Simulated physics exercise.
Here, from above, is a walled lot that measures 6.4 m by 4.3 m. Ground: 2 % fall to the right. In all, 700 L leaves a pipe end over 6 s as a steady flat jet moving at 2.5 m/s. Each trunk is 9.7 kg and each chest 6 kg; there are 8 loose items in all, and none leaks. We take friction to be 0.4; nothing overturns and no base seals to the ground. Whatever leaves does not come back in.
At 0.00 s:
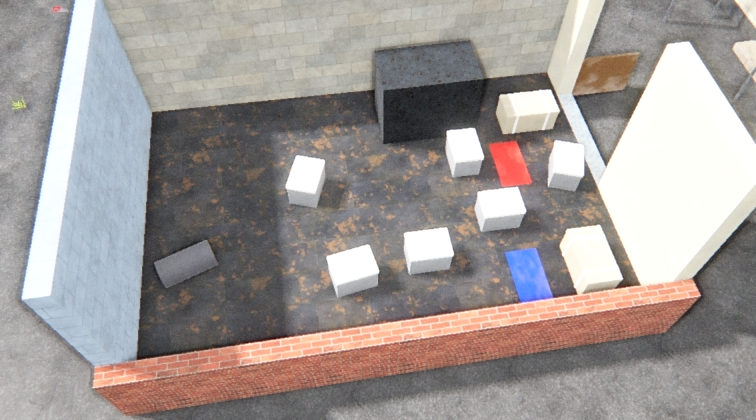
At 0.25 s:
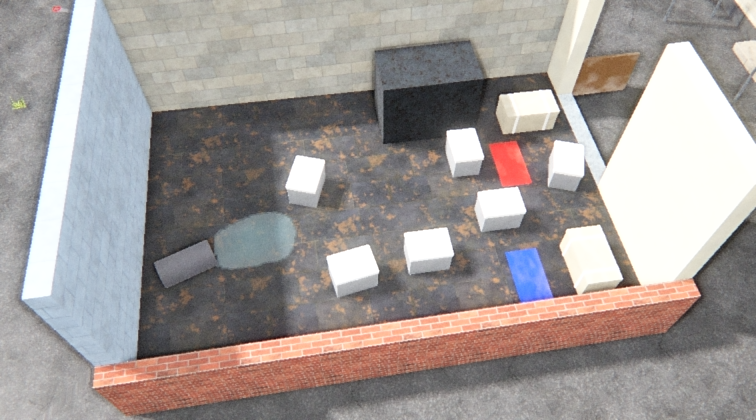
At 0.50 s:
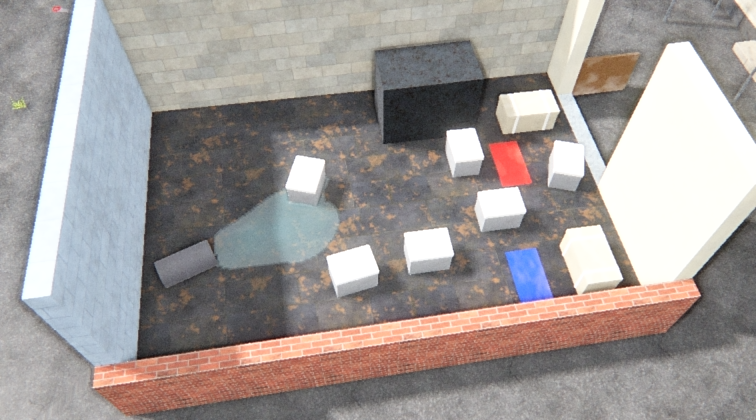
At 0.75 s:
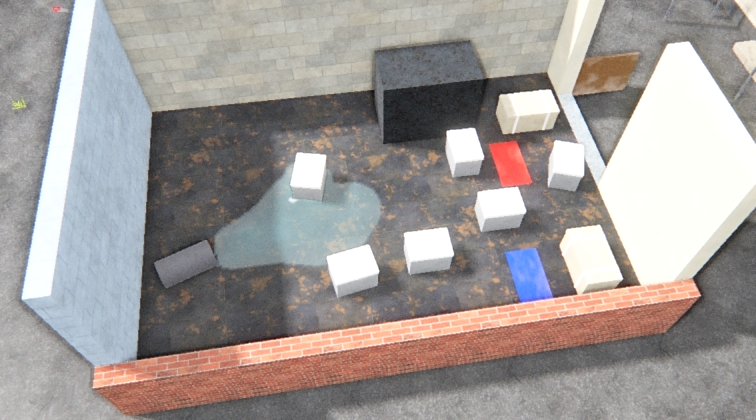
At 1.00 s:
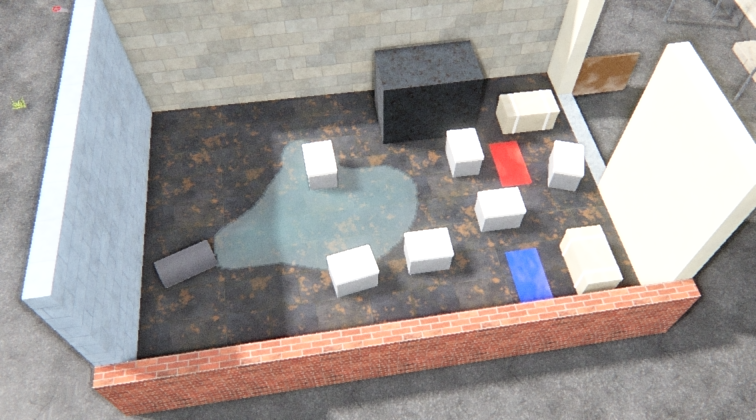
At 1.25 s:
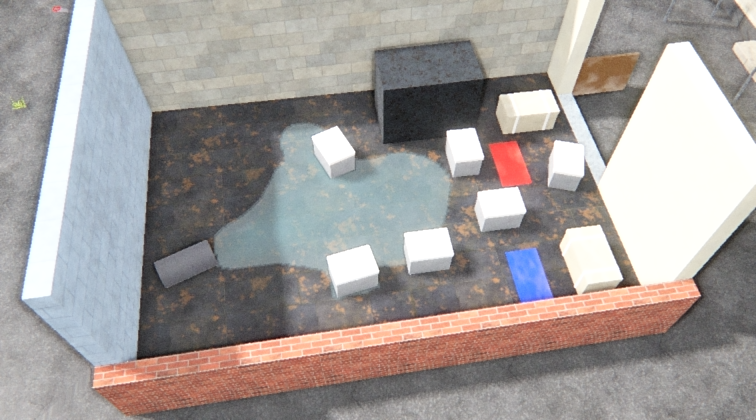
At the start, white and cream boxes sit on the dark floor of a dry walled lot, near red and blue patches. Pale water appears beside the gray block at left and spreads rightward among the boxes. One white box shifts a short way up and right, turning slightly, while the others stay put.
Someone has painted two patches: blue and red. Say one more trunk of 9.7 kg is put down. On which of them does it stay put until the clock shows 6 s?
Blue.
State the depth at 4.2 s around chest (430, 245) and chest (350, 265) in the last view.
First roughly 2 cm, second roughly 1 cm.
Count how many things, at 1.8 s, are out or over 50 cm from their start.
1 in all.
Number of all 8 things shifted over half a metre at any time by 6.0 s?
The total is 5.
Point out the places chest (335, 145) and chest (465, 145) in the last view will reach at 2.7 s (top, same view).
I'd say close to (359, 85) and close to (520, 137).
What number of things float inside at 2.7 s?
I'd say 1 of them.
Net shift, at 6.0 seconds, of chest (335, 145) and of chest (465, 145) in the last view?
In that order: 140 cm, washed out.
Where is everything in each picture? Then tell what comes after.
The first picture shows a chest at (305, 173) rests on the ground; a trunk at (594, 254), on the bottom; the red patch at (509, 163); 0.0 m2 under water; 0 of 8 have shifted.
The second picture shows a chest at (305, 173), on the bottom; a trunk at (594, 254) rests on the ground; the red patch at (509, 163); water covers 0.7 m2; 0 of 8 have shifted.
The third picture shows a chest at (305, 173) rests on the ground; a trunk at (594, 254), on the bottom; the red patch at (509, 163); water covers 1.4 m2; 0 of 8 have shifted.
The fourth picture shows a chest at (308, 170), on the bottom, 7 cm from its start; a trunk at (594, 254) rests on the ground; the red patch at (509, 163); water covers 2.4 m2; 1 of 8 have shifted.
The fifth picture shows a chest at (319, 158), on the bottom, 33 cm from its start; a trunk at (594, 254), on the bottom; the red patch at (509, 163); 3.7 m2 under water; 1 of 8 have shifted.
The sixth picture shows a chest at (333, 145) rests on the ground, 63 cm from its start; a trunk at (594, 254) rests on the ground; the red patch at (509, 163); water covers 5.0 m2; 1 of 8 have shifted.
After 1.8 s on blue it would be 0 cm off in 0 cm of water; on red it would be 0 cm off in 0 cm of water.
After 2.7 s on blue it would be 0 cm off in 1 cm of water; on red it would be 34 cm off in 4 cm of water.
After 4.2 s on blue it would be 0 cm off in 1 cm of water; on red it would be gone out.
After 6.0 s on blue it would be 0 cm off in 1 cm of water; on red it would be gone out.
